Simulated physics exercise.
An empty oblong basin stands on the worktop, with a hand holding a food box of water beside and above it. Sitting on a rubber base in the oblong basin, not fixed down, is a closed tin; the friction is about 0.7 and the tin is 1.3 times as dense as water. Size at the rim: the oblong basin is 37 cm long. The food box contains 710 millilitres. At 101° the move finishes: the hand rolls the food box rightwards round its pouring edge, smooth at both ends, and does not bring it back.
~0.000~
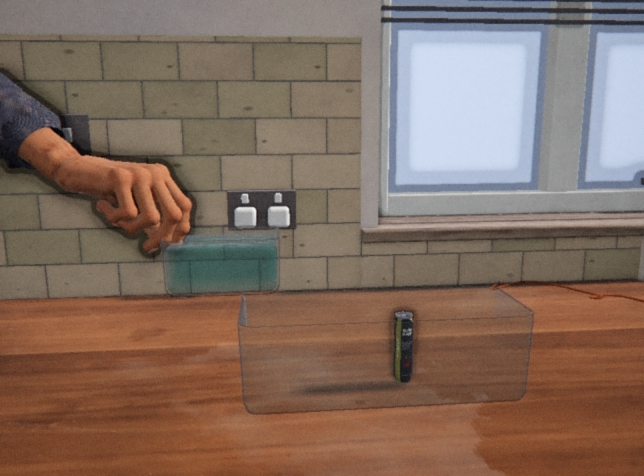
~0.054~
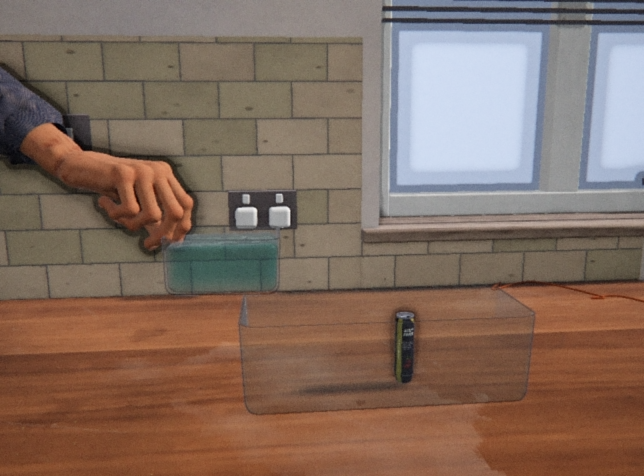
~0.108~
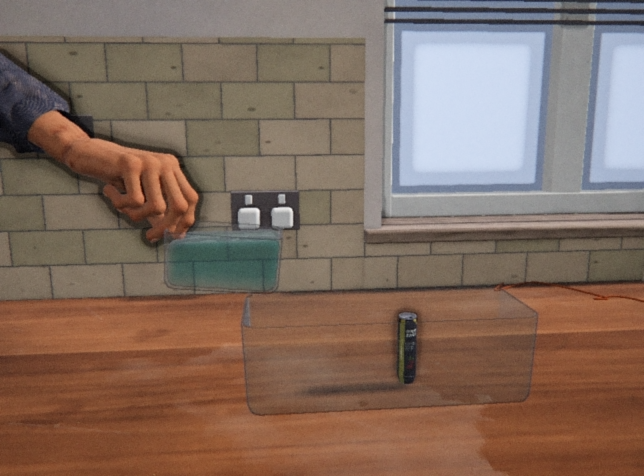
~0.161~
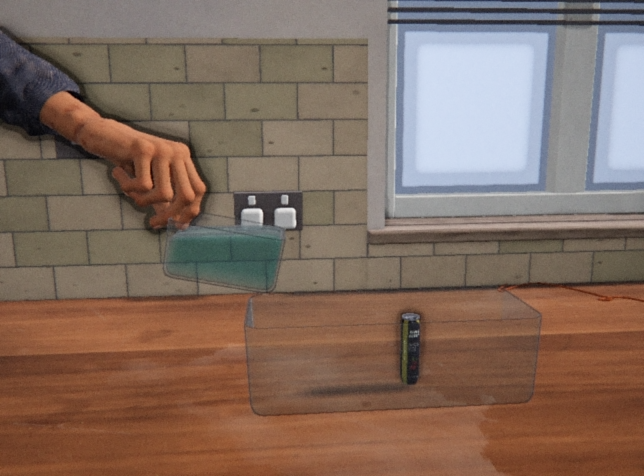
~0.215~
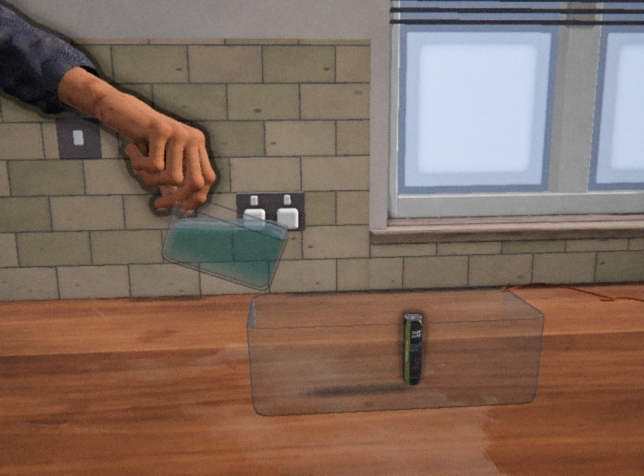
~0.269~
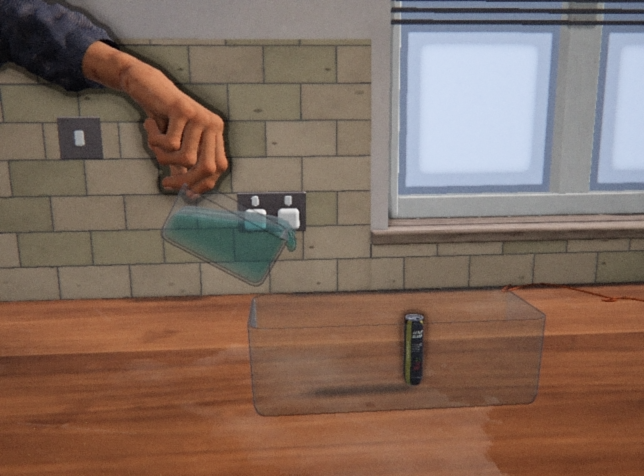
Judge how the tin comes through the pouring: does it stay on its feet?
No, it tips.
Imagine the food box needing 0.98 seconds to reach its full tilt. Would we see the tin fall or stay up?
After the tilt, the tin is still standing.
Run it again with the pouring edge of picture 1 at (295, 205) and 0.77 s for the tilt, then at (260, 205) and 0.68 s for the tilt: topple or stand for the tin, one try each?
First it topples; then it goes over.
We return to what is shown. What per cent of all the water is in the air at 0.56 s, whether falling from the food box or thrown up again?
About 50 per cent.
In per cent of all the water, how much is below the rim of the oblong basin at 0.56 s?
I'd estimate some 20 percent of the liquid.
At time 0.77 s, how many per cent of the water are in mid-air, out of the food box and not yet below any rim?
Something like 8 per cent is in the air then.
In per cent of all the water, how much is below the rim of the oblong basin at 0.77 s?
86 per cent, give or take a little.
After 0.56 s the tilt is 88° and 30 per cent is still to pour; the tin stands where it began.
After 0.77 s the tilt is 101° and 4 per cent is still to pour; the tin stands 2 cm from where it began.
After 0.99 s the tilt is 101° and 0 per cent is still to pour; the tin leans 16°.
After 1.23 s the tilt is 101° and 0 per cent is still to pour; the tin leans 49°.
In the end the tin lies on its side.
